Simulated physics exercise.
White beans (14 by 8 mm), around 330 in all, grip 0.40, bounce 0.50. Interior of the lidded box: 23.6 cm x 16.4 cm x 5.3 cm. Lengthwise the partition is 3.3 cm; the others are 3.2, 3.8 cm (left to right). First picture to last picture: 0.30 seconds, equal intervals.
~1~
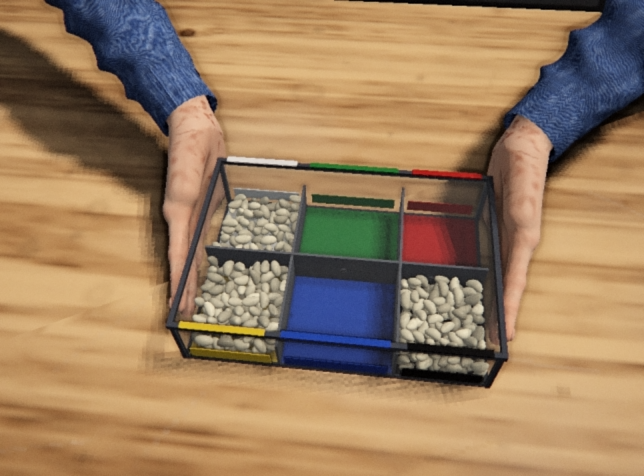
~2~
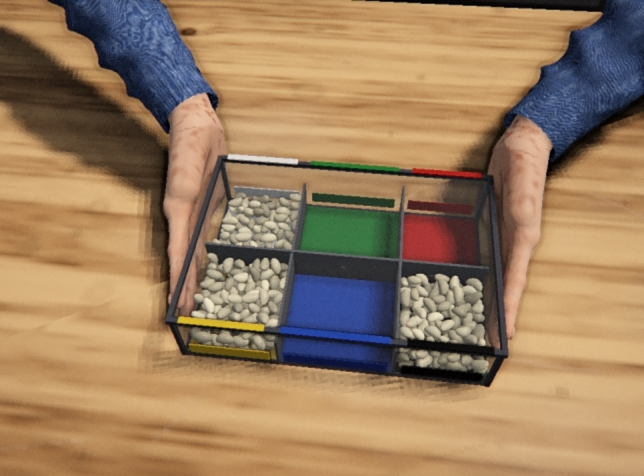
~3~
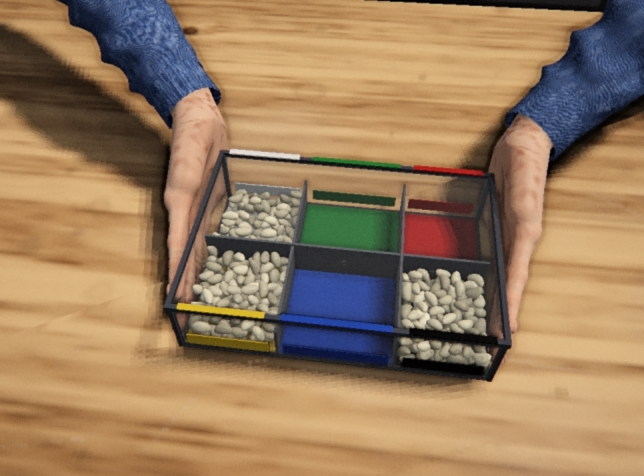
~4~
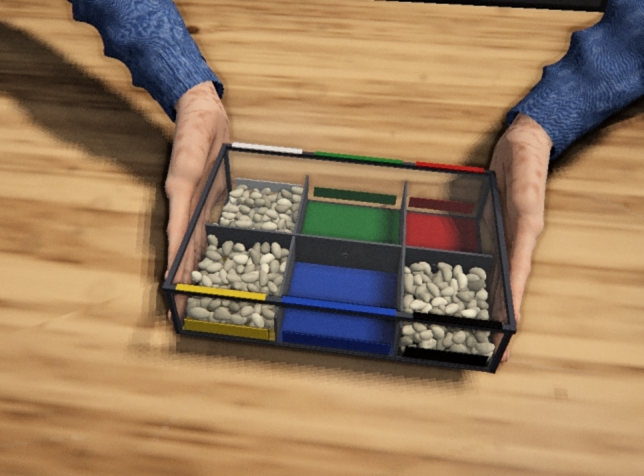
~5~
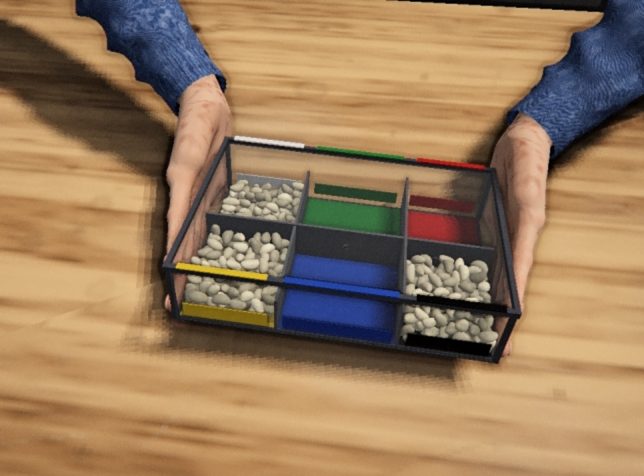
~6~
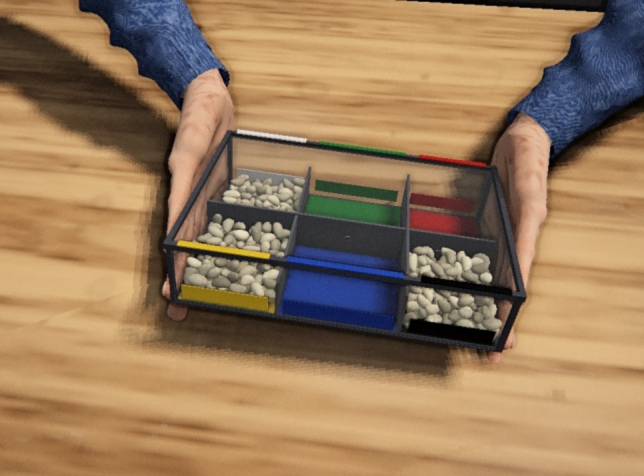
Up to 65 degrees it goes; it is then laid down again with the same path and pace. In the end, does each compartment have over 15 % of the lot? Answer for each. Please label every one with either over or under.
Labels - red: Under; blue: Under; green: Under; yellow: Over; white: Over; black: Over.
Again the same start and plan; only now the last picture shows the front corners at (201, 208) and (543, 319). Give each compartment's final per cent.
Per cent at the finish: Red 5, blue 5, green 10, yellow 25, white 20, black 40.
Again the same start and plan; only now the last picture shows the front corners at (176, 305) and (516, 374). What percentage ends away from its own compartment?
I'd put it at about 10 per cent.
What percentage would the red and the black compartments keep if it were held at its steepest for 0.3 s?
Then: Red 5, black 35.
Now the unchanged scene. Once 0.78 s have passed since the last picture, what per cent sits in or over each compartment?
Red 0; blue 0; green 0; yellow 35; white 25; black 40.
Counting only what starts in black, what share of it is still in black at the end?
Around 80 per cent of it.
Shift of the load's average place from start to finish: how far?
Roughly 3.0 cm.
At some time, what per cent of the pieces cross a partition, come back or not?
15 per cent or so.
Then, 0.78 s after the last picture, tilt 64 degrees; yellow 35 %, white 25 %, black 40 %.
Then, 1.30 s after the last picture, tilt 27 degrees; red 5 %, green 5 %, yellow 30 %, white 25 %, black 35 %.
Then, 1.89 s after the last picture, tilt 0 degrees; red 5 %, green 5 %, yellow 30 %, white 25 %, black 35 %.
In the end, red 5 %, blue 0 %, green 5 %, yellow 30 %, white 25 %, black 35 %.
